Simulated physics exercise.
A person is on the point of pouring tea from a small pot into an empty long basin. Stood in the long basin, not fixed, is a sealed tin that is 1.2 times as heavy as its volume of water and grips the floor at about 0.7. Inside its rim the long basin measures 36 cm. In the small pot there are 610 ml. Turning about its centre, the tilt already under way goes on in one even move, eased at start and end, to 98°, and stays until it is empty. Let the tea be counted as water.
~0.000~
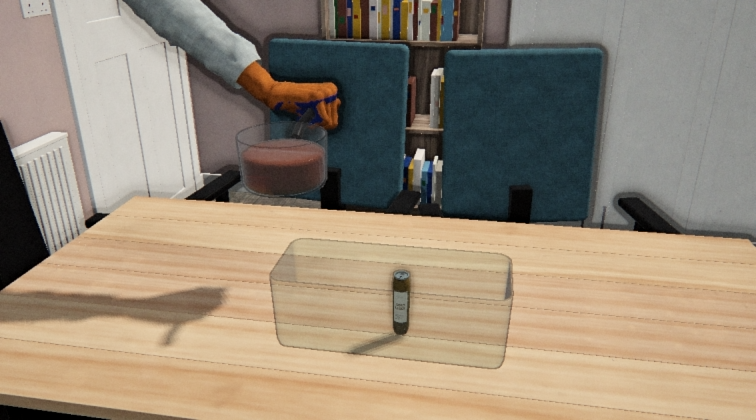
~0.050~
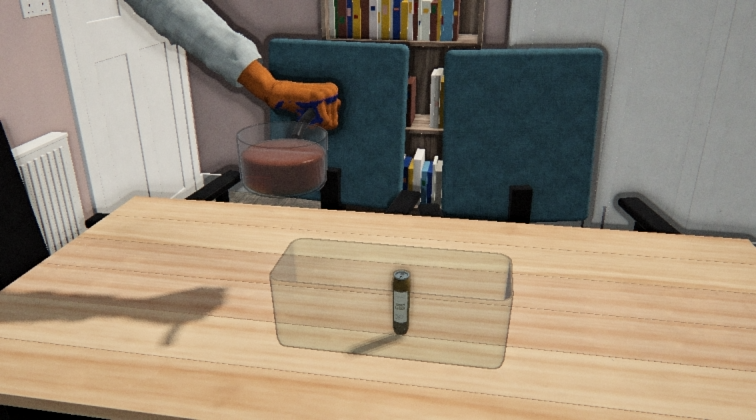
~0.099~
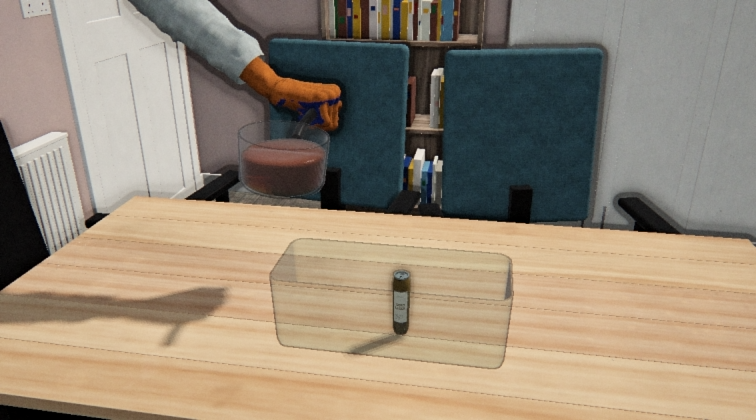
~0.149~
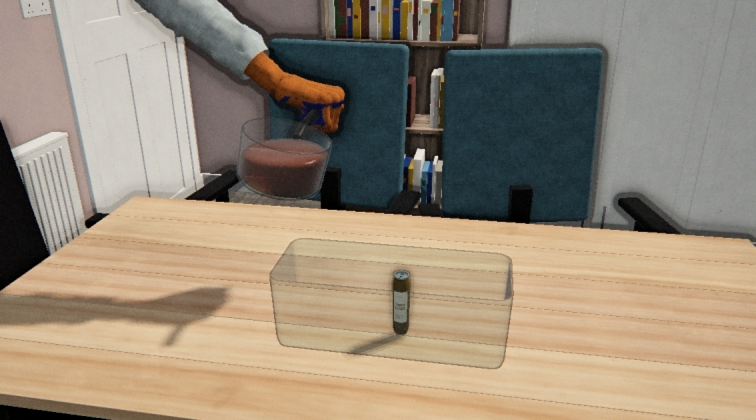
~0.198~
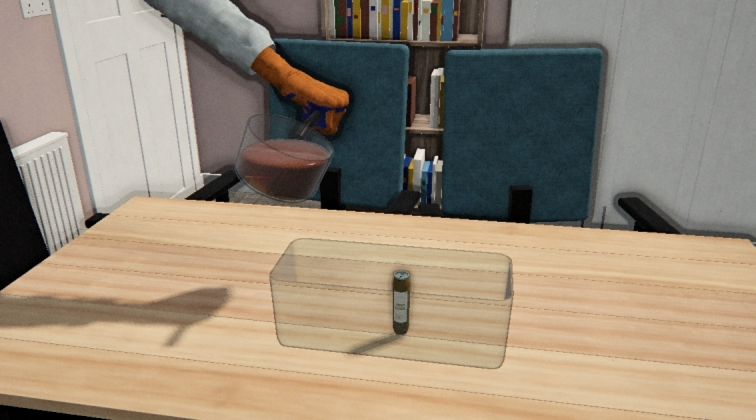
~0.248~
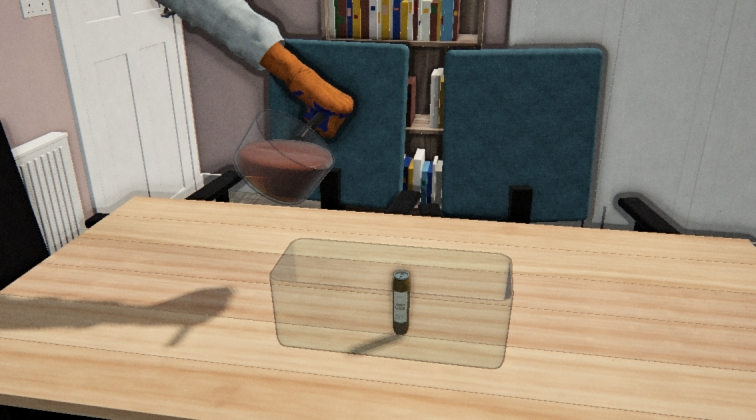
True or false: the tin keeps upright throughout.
True.
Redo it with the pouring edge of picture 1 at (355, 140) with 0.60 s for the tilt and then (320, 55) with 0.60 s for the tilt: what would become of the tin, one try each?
Run one: It tumbles. Run two: It tumbles.
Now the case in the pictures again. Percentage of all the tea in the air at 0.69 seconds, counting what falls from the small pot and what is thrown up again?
Something like 12 per cent of the total.
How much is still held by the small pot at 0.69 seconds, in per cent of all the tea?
Around 12 in a hundred.
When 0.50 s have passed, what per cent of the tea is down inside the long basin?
I reckon close to 14 percent of it.
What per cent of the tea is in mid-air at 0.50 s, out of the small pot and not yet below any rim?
Estimate: Some 48 % of the total.
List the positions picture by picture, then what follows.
Tilt 0°; pouring edge (325, 138); surface from (245, 148) to (324, 152); the long basin's rim runs from (282, 258) to (512, 278); the tin's top is at (402, 278), in the first picture.
Tilt 2°; pouring edge (325, 139); surface from (245, 148) to (325, 153), in the second picture.
Tilt 6°; pouring edge (327, 143); surface from (245, 147) to (326, 153), in the third picture.
Tilt 14°; pouring edge (330, 149); surface from (245, 148) to (327, 154), in the fourth picture.
Tilt 24°; pouring edge (331, 157); surface from (244, 147) to (330, 156), in the fifth picture.
Tilt 36°; pouring edge (331, 167); surface from (243, 145) to (328, 159); 1 per cent is over the edge, in the sixth picture.
After 0.50 s the tilt is 92° and 39 per cent is still to pour; the tin stands where it began.
After 0.69 s the tilt is 98° and 12 per cent is still to pour; the tin stands where it began.
After 0.89 s the tilt is 98° and 3 per cent is still to pour; the tin stands where it began.
After 1.10 s the tilt is 98° and 1 per cent is still to pour; the tin stands where it began.
In the end the tin stands where it began.
